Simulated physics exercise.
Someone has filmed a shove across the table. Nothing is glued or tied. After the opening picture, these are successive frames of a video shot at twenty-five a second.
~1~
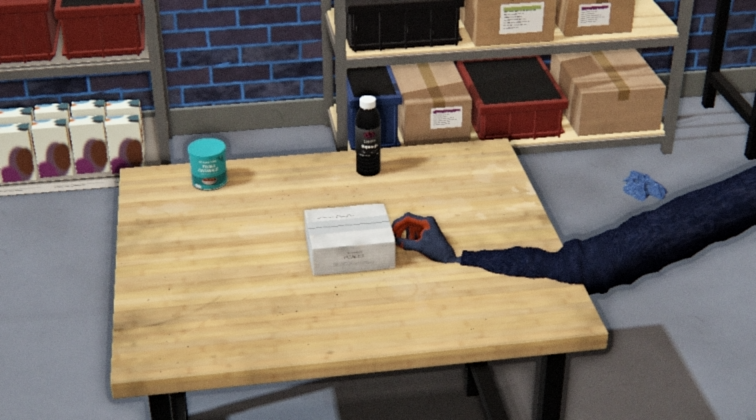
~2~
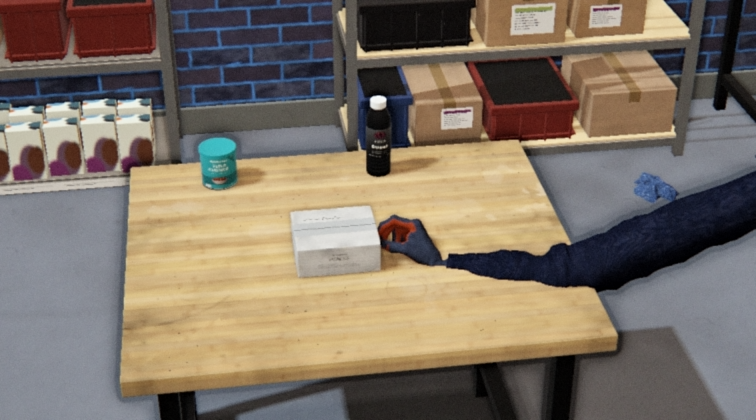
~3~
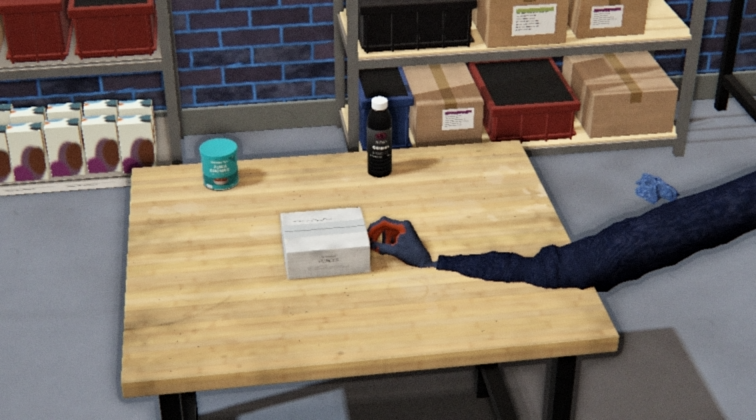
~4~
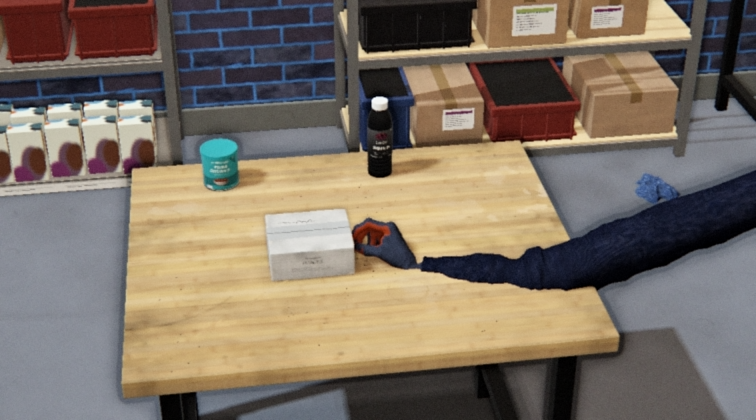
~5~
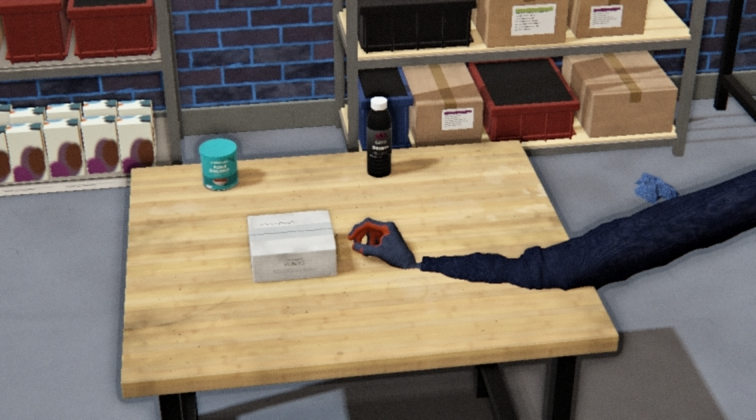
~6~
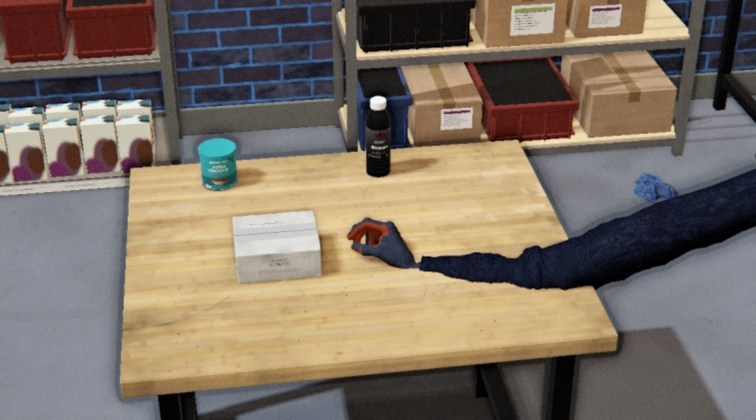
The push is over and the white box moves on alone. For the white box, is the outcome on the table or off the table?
The white box is still on the table.
Then, 0.10 s past the last view, white box displaced about its own width near (251, 249).
Then, 0.20 s past the last view, white box displaced about its own width near (240, 249).
Finally, moved from the start, white box. Final places as the last picture's camera would see them, white box near (240, 249).
